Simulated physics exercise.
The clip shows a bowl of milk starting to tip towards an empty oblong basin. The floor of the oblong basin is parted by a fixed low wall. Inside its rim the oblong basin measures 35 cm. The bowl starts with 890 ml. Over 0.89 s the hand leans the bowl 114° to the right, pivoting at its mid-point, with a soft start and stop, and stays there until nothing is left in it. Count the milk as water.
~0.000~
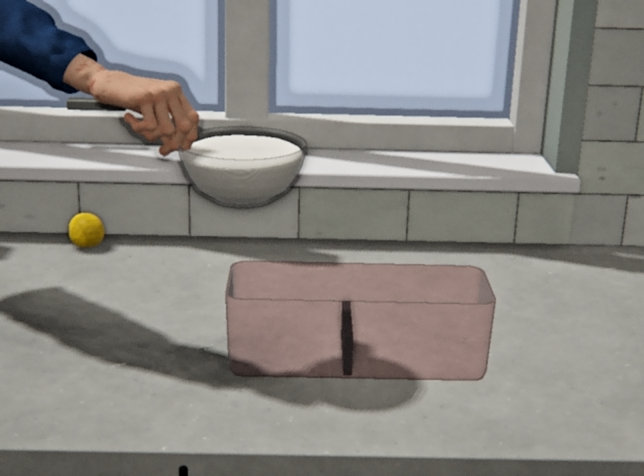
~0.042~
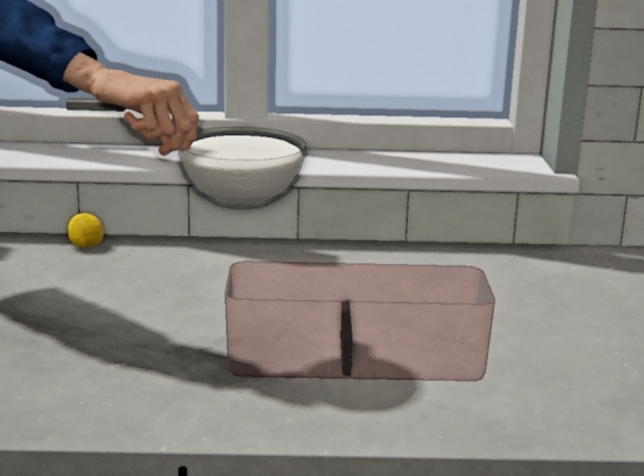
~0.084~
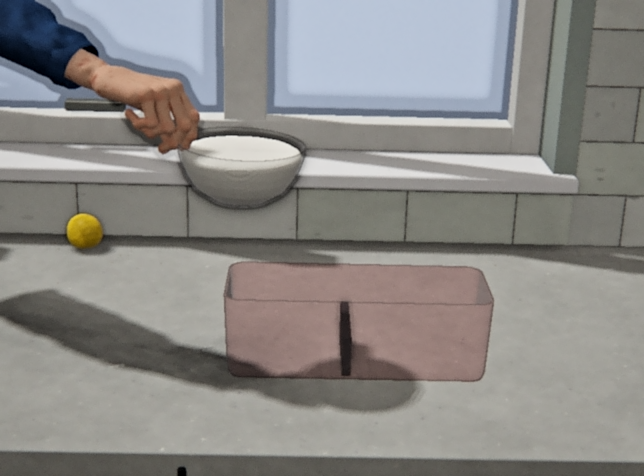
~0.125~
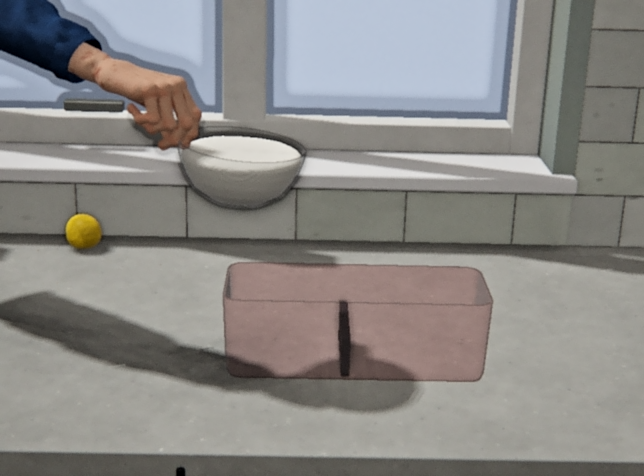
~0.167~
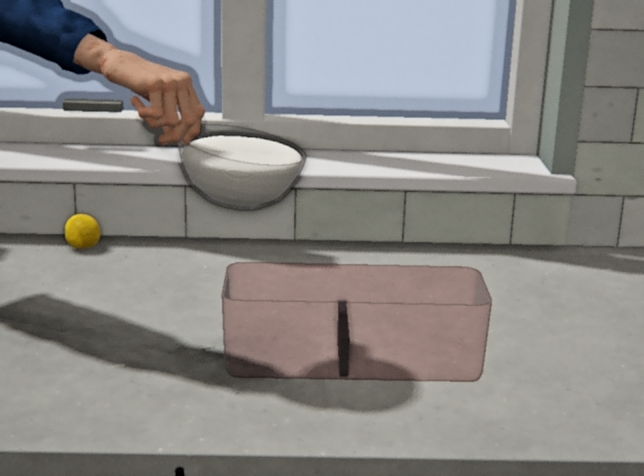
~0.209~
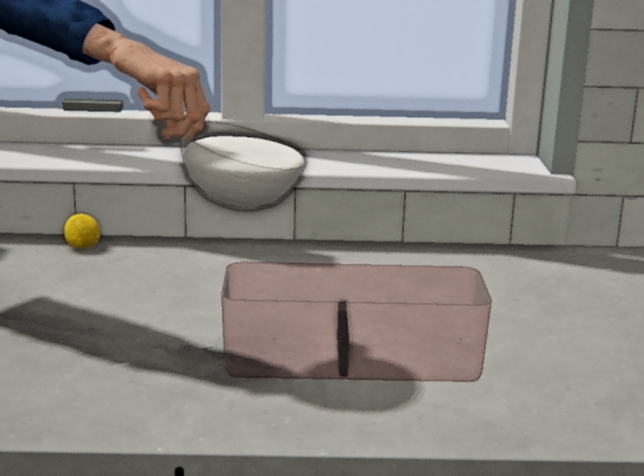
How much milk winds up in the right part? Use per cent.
Roughly 48 per cent is past the wall.
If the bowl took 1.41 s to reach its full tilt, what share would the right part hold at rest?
Then about 60 per cent.
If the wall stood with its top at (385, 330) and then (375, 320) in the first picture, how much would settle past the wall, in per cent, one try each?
In turn about 15 and 10 per cent.
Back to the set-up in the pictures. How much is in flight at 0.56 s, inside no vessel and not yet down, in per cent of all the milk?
Near 50 in a hundred.
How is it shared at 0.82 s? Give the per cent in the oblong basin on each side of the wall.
Near 44 on the left, 48 on the right.
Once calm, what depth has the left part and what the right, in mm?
Some 22 mm on the left and 18 mm on the right.
After 0.56 s the tilt is 80° and 27 per cent is still to pour, 3 is left of the wall and 20 right of it.
After 0.82 s the tilt is 112° and 0 per cent is still to pour, 45 is left of the wall and 47 right of it.
After 1.10 s the tilt is 114° and 0 per cent is still to pour, 46 is left of the wall and 48 right of it.
After 1.39 s the tilt is 114° and 0 per cent is still to pour, 46 is left of the wall and 48 right of it.
In the end 46 per cent lies left of the wall, 48 right of it and 6 outside.
